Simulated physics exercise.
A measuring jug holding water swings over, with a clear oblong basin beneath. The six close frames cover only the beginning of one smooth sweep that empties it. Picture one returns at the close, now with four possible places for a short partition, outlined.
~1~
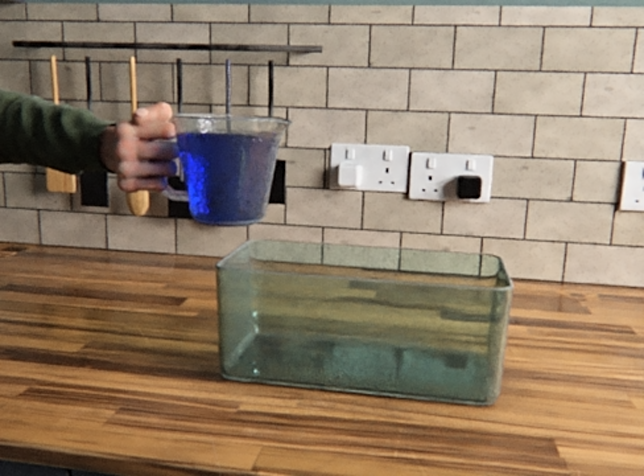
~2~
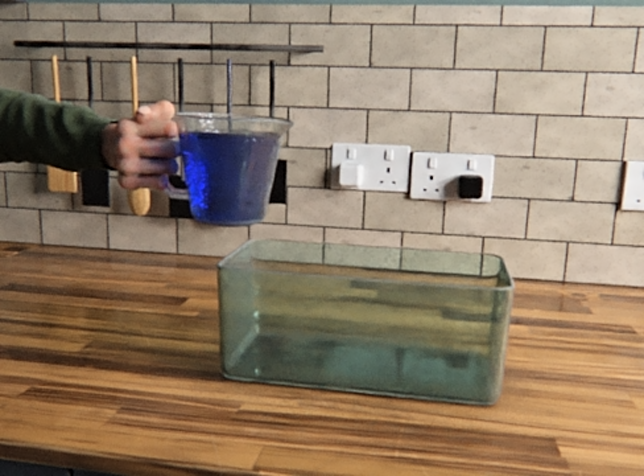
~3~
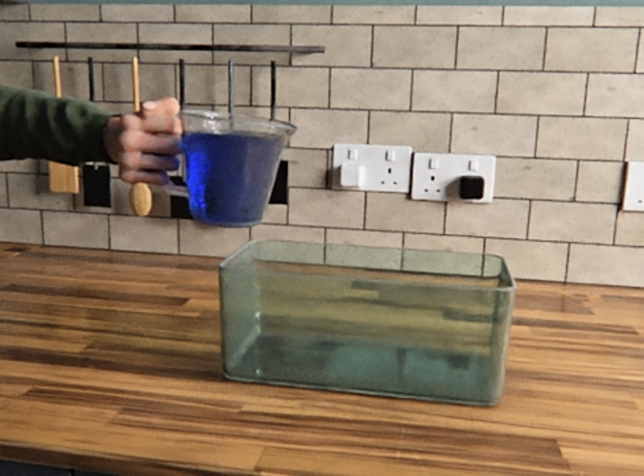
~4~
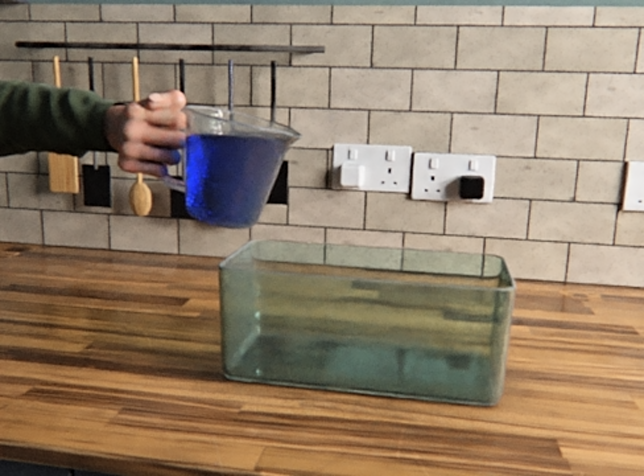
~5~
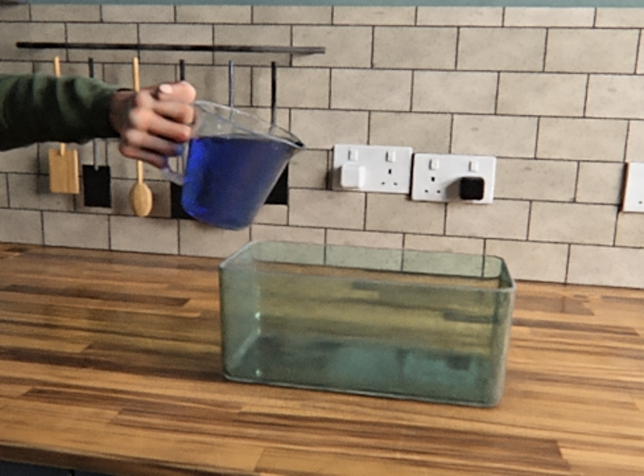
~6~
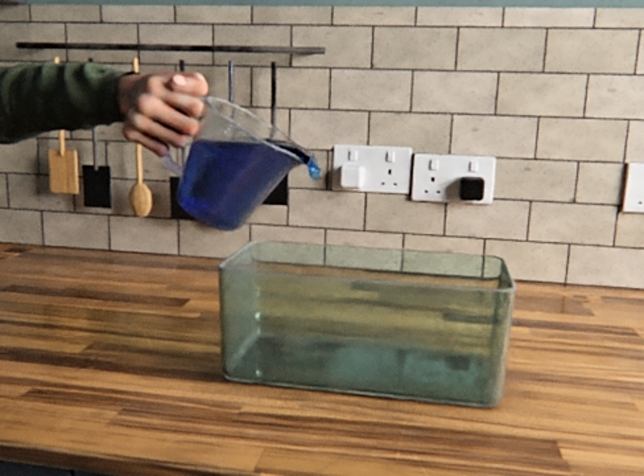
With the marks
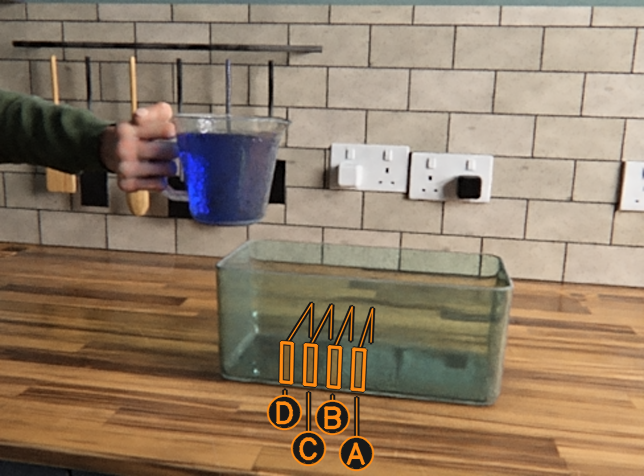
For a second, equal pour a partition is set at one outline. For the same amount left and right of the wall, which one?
Best: B.
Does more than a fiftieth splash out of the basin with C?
No.
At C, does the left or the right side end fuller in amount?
More ends on the right.
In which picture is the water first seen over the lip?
Picture 6.
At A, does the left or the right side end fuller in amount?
The left side.
On the marked copy, A at (356, 397); B at (332, 395); C at (308, 392); D at (284, 390).
If A is chosen, about 87 % ends left of the wall and 12 % right of it.
If B is chosen, about 48 % ends left of the wall and 52 % right of it.
If C is chosen, about 16 % ends left of the wall and 83 % right of it.
If D is chosen, about 3 % ends left of the wall and 97 % right of it.
